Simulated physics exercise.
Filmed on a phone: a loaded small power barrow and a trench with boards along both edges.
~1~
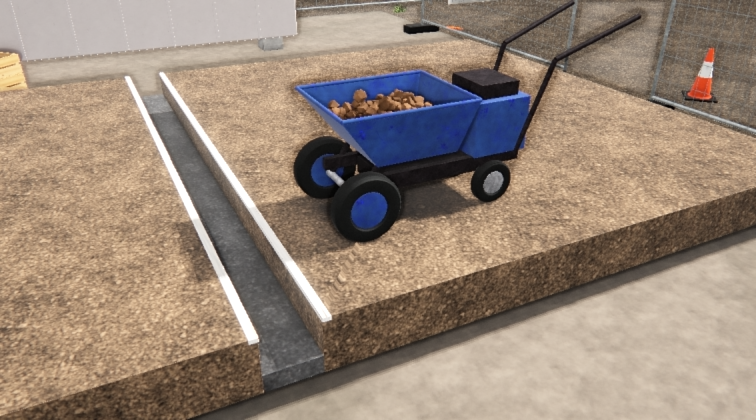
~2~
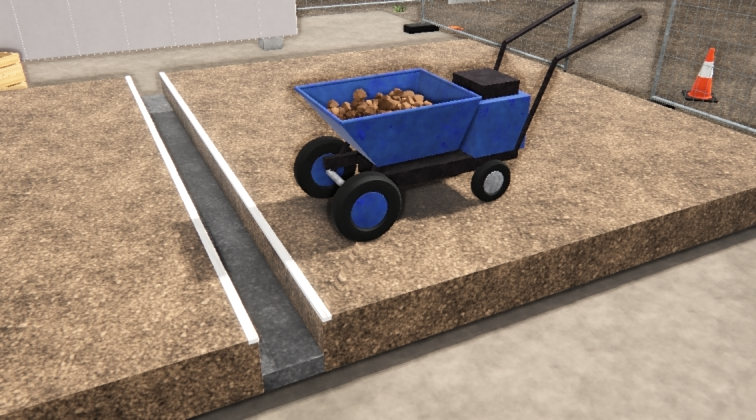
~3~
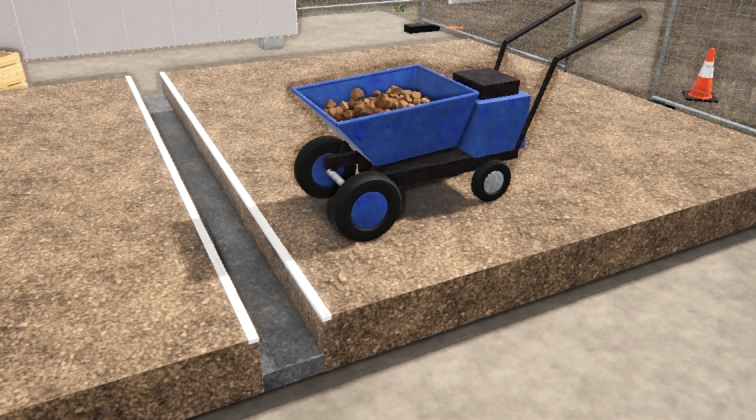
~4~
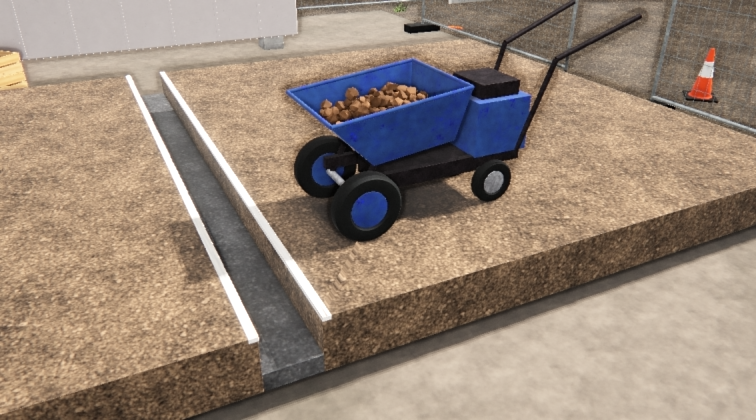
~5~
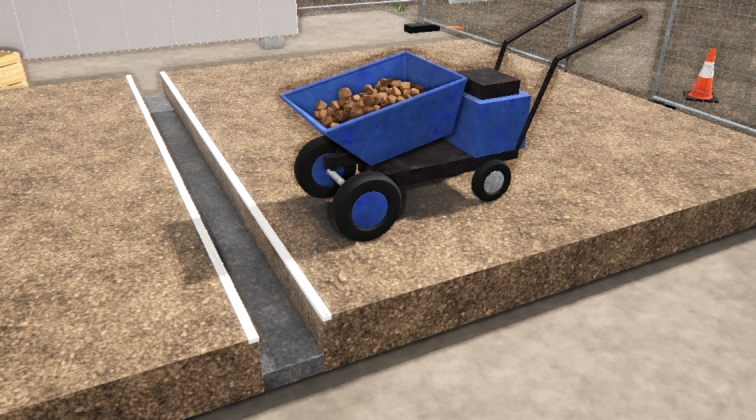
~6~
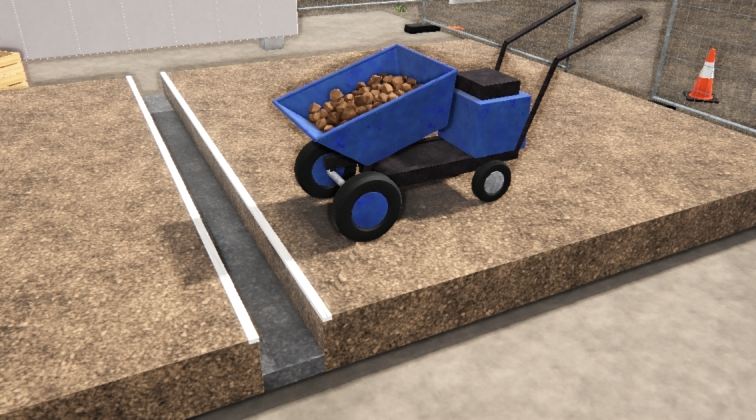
The blue skip of a small power barrow, loaded with brown clods, starts level and tilts gradually toward the left, its rear rising, while the wheels and frame stay still beside a narrow trench edged with white boards.
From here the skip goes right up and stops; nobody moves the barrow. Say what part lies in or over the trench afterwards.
Between the edges lies the larger part of the load.
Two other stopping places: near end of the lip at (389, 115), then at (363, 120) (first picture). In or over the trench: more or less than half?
The first try: Over half. The second: Most of it.
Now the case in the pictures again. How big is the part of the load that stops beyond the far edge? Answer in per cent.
It comes to 20 per cent or so.
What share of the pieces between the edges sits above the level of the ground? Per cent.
Roughly 0 in a hundred.
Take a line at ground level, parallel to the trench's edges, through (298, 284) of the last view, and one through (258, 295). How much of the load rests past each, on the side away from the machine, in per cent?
The first gives 100 %, the second 50 %.
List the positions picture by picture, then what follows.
The first picture shows lip of the skip at (342, 123), level; top of the load at (387, 111), clay clods; first edge of the trench at (303, 282); far edge at (235, 300), the trench over half as wide as the skip, and about half as deep as wide.
The second picture shows lip of the skip at (341, 123), level; top of the load at (396, 106).
The third picture shows lip of the skip at (337, 125), tipped barely; top of the load at (393, 104).
The fourth picture shows lip of the skip at (331, 128), tipped a little; top of the load at (404, 105).
The fifth picture shows lip of the skip at (324, 133), tipped a little; top of the load at (394, 93).
The sixth picture shows lip of the skip at (316, 140), tipped clearly; top of the load at (387, 89); first edge of the trench at (304, 281); far edge at (235, 300).
Soon after the last picture, skip tipped steeply; all in the skip.
A little later, skip tipped right over; nearly all in the skip; a small part in or heaped over the trench; a stray few falling.
Later still, skip tipped right over; a small part in the skip; about two thirds in or heaped over the trench; about a quarter beyond it.
By the end, skip tipped right over; most in or heaped over the trench; about a quarter beyond it.
